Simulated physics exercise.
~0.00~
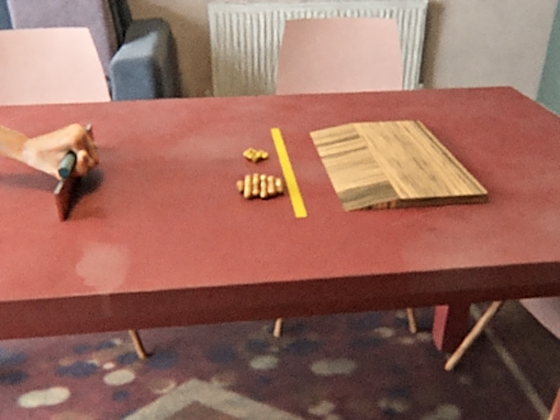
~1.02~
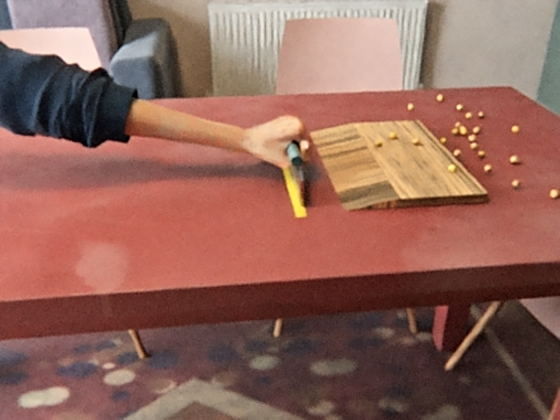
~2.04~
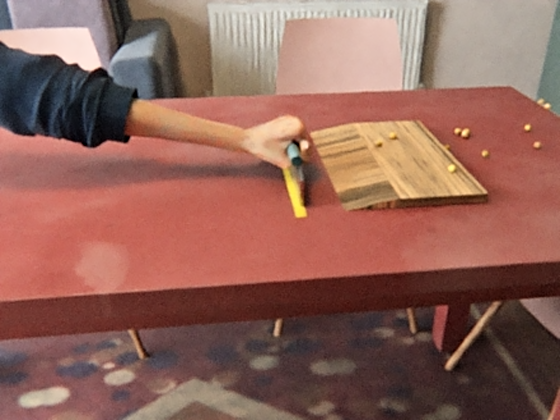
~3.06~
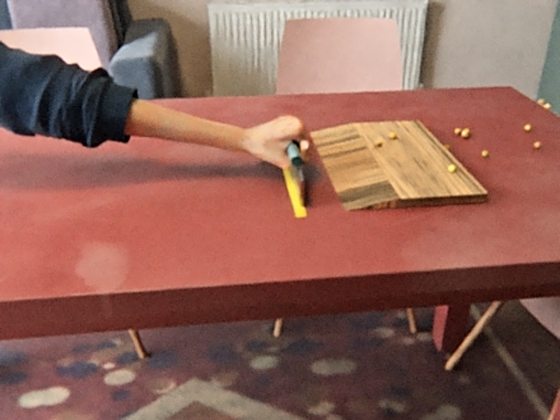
A hand holding a dark-handled scraper starts at the left of a red table, seen from a fixed, slightly raised view, with pale pink chairs and a white radiator behind. Two small heaps of yellowish pieces sit near the middle, just left of a yellow tape strip, with a striped wooden ramp to the right. The dark-sleeved arm sweeps the scraper right to the tape and stops. The pieces scatter over the ramp and roll beyond it. Finally, a few rest on the wood and others lie past it on the table, while the hand stays still.
